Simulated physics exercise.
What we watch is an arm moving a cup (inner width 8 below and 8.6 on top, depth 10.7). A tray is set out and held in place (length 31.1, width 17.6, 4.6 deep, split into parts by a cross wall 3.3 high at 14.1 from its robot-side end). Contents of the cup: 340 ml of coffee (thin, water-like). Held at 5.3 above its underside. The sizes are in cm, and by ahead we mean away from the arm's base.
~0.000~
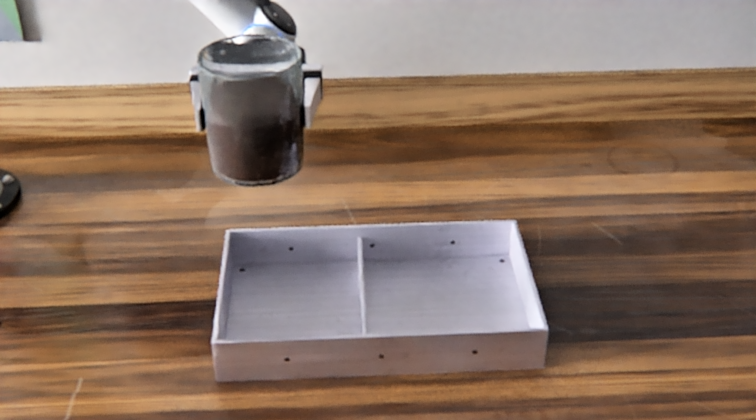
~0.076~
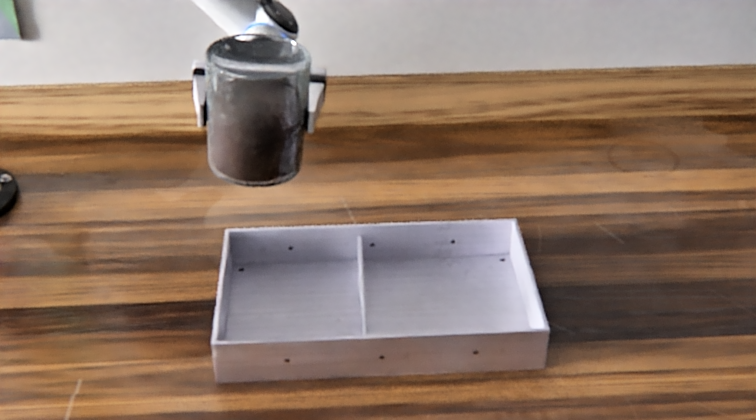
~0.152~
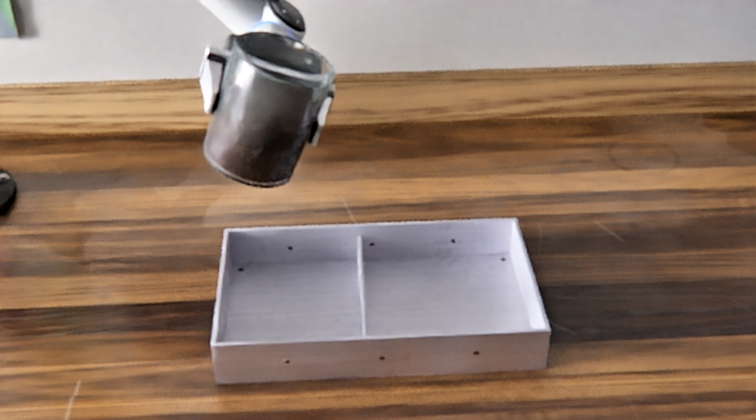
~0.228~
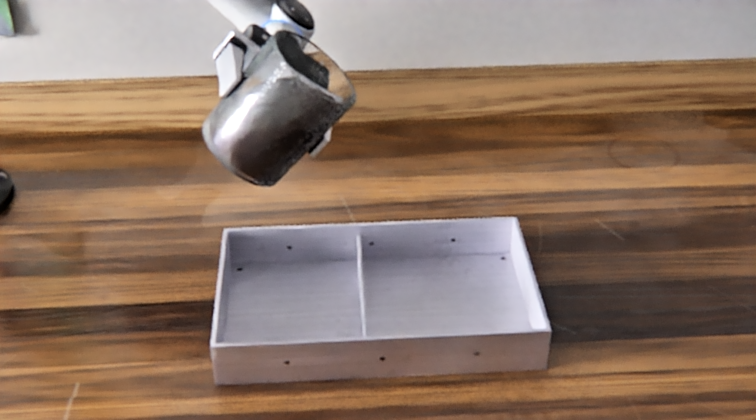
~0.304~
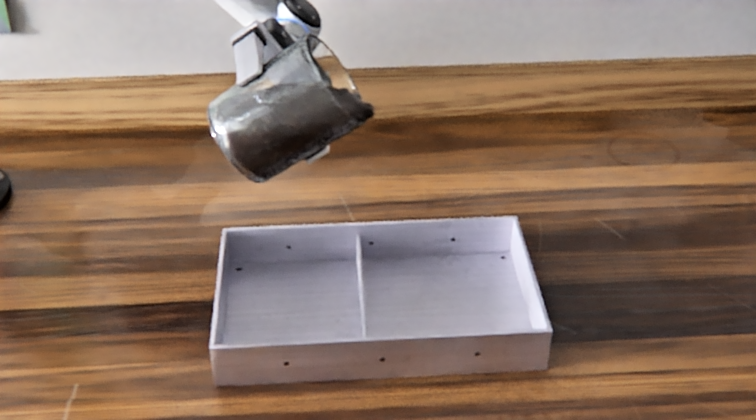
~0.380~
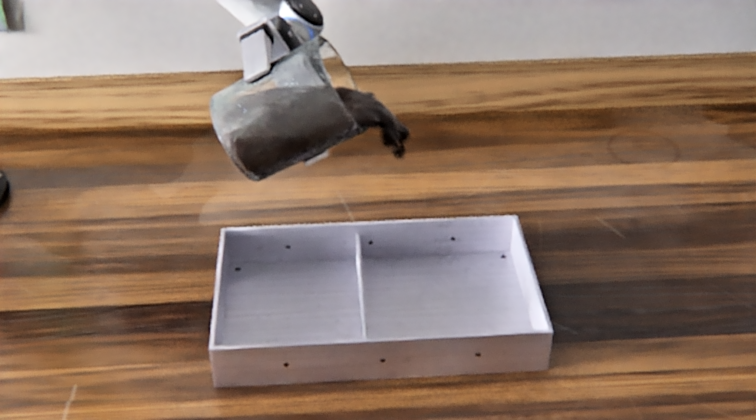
A robot arm tilts a clear cup rightward above a divided tray, pouring dark liquid.
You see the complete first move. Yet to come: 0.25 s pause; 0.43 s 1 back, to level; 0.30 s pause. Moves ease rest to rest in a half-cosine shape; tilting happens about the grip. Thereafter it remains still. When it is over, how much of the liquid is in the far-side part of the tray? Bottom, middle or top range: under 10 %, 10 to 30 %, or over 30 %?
Range: Middle.
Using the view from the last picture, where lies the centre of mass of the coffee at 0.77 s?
It sits close to pixel (324, 168).
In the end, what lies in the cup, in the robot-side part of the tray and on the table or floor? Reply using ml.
Roughly 270 ml, 0 ml and 5 ml.
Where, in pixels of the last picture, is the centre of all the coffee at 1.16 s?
Around (317, 175).
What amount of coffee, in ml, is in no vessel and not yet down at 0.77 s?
I'd guess about 10 ml.
By 0.77 s, tilted 47° forward, liquid up to 25 above the table; 265 ml in the cup, 65 ml in the far-side part, 10 ml in the air or running down outside.
By 1.16 s, level, liquid up to 25 above the table; 265 ml in the cup, 70 ml in the far-side part, 5 ml on the table or floor.
By 1.56 s, level, liquid up to 25 above the table; 265 ml in the cup, 70 ml in the far-side part, 5 ml on the table or floor.
By 2.36 s, level, liquid up to 25 above the table; 265 ml in the cup, 70 ml in the far-side part, 5 ml on the table or floor.
Final state, 265 ml in the cup, 70 ml in the far-side part, 5 ml on the table or floor. That is 20 % in the far-side part of the tray.
